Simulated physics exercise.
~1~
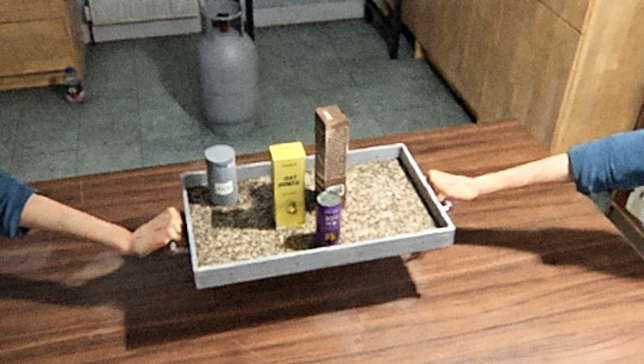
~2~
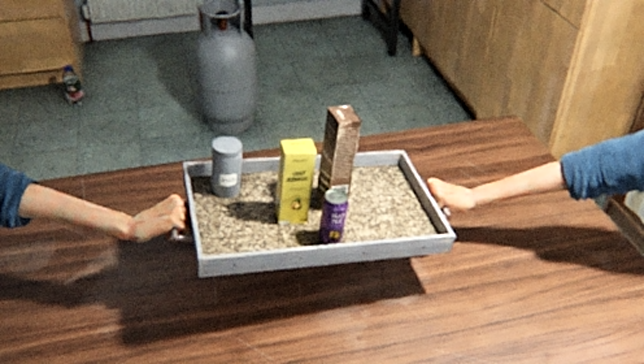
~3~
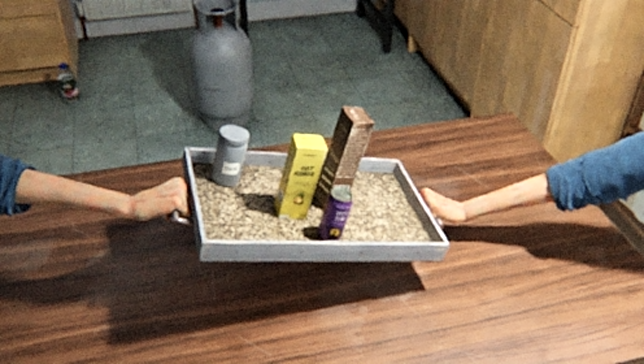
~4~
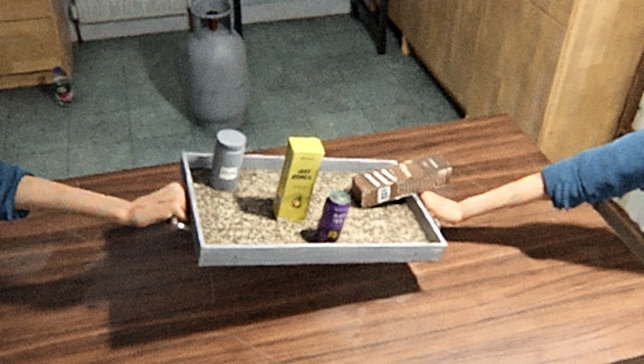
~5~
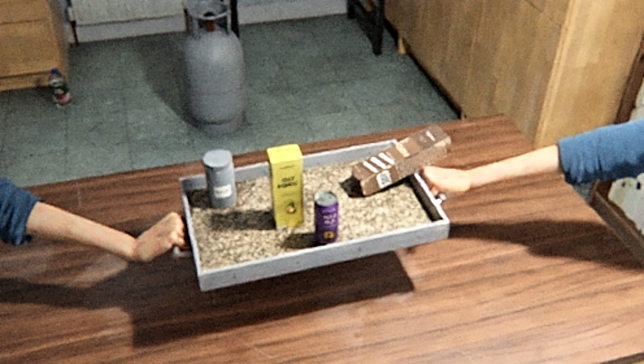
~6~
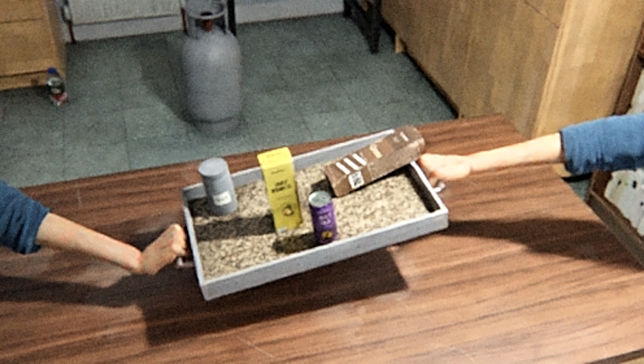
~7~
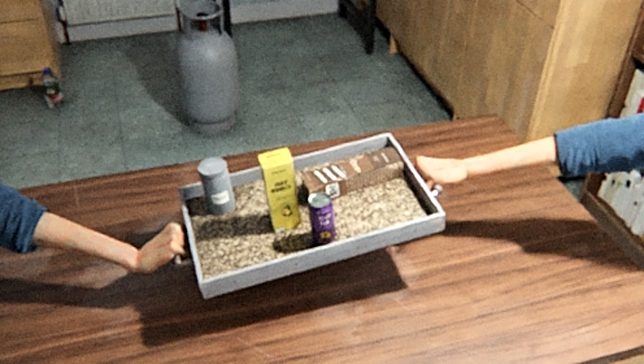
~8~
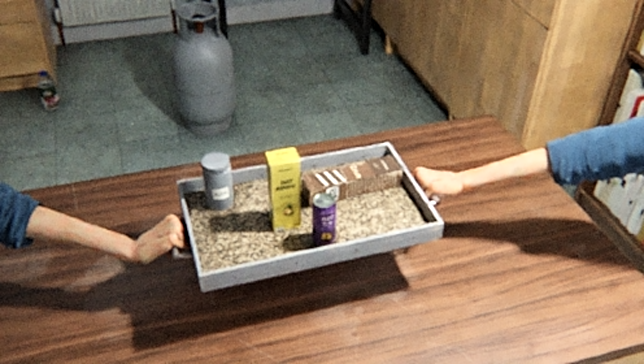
Hand-held tray tilting right then left, tall brown carton toppling onto its side and staying down while jar, can and yellow carton stand.
